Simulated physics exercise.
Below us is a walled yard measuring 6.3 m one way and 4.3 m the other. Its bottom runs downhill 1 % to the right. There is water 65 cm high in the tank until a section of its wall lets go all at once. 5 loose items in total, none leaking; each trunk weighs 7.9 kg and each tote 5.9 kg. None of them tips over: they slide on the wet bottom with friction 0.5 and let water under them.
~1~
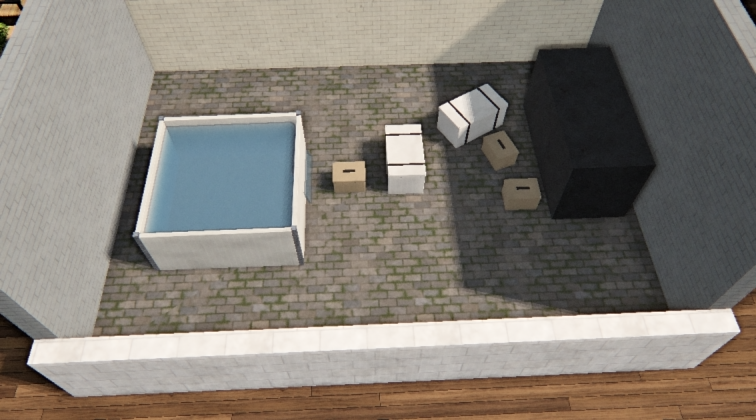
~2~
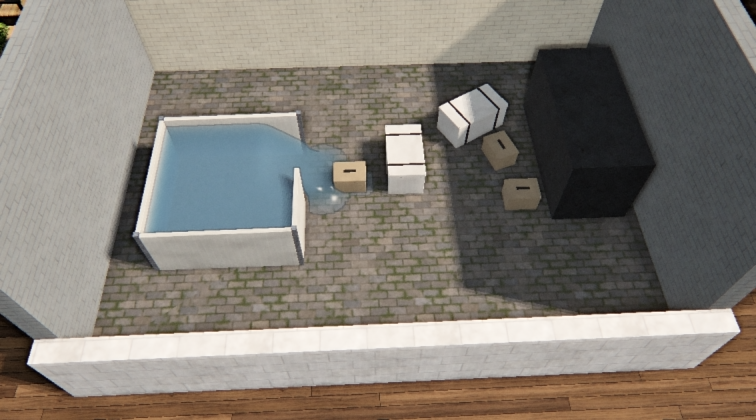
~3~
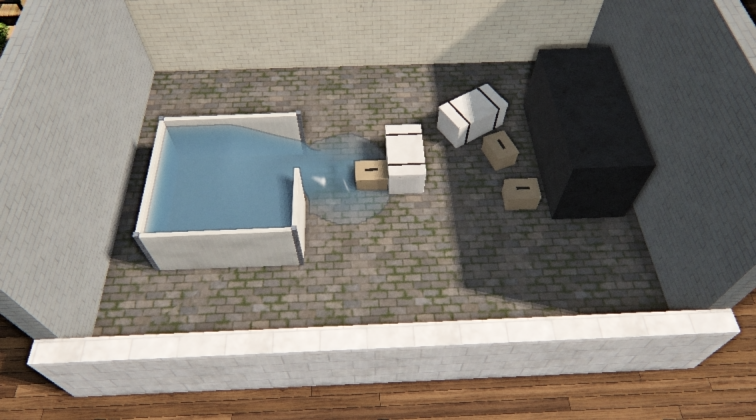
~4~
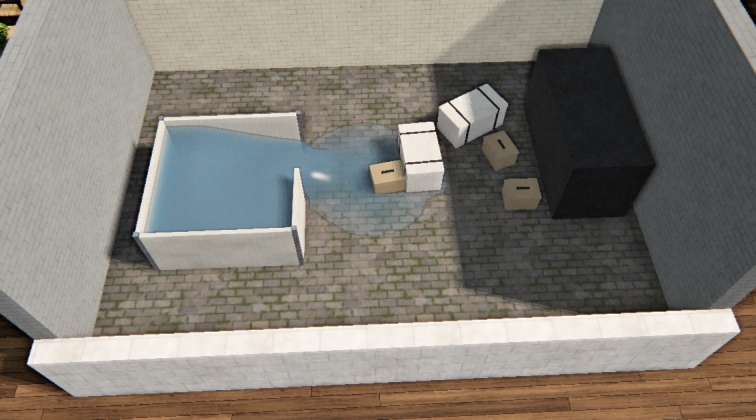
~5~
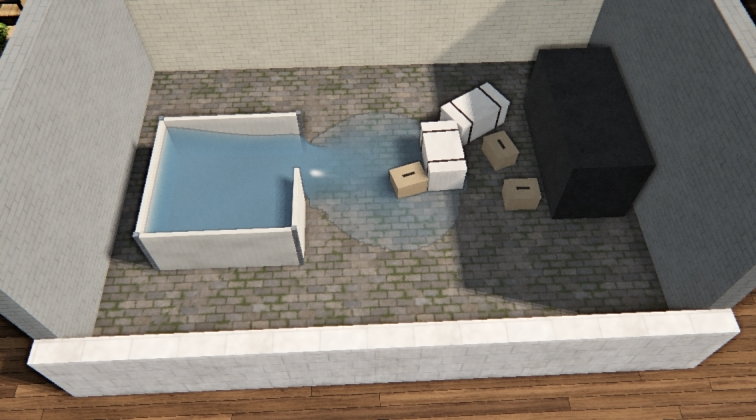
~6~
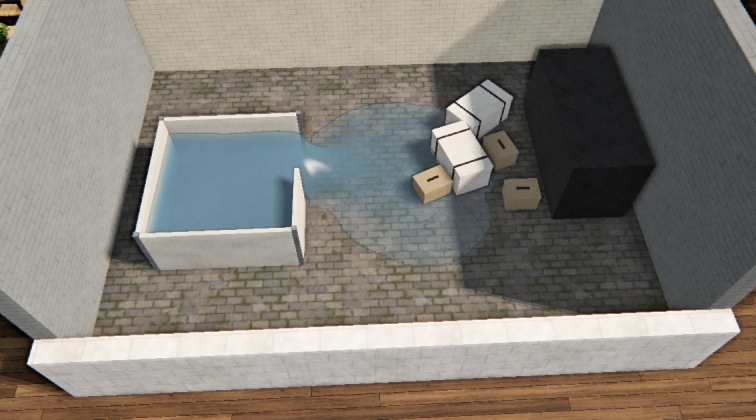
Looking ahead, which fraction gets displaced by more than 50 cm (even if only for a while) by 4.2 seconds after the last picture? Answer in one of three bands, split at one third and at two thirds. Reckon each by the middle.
Two thirds or more.
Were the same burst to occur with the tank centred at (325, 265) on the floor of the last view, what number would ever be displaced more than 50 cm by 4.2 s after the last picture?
Count: 3.
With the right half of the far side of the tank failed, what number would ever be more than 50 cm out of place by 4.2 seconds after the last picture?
Then 3 of them would.
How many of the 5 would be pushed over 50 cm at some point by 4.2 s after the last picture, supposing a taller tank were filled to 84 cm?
Then 5 of them.
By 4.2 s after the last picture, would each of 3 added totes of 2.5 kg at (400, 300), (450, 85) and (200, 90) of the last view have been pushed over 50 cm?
In order: Within it, beyond it, within it.
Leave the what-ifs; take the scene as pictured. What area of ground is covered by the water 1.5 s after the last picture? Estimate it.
Somewhere around 16 m2, roughly.
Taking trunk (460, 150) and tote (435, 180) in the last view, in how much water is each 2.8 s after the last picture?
I'd estimate 12 cm for the first and 14 cm for the second.
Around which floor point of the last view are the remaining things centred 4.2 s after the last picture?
The centre is close to (547, 152).
Then, 0.4 s after the last picture 3 of 5 are over 50 cm from their spots; 2 afloat.
Then, 1.5 s after the last picture 5 of 5 are over 50 cm from their spots; 5 afloat.
Then, 2.8 s after the last picture 5 of 5 are over 50 cm from their spots; 5 afloat.
Then, 4.2 s after the last picture 5 of 5 are over 50 cm from their spots, and 5 have been at some point; 5 afloat.
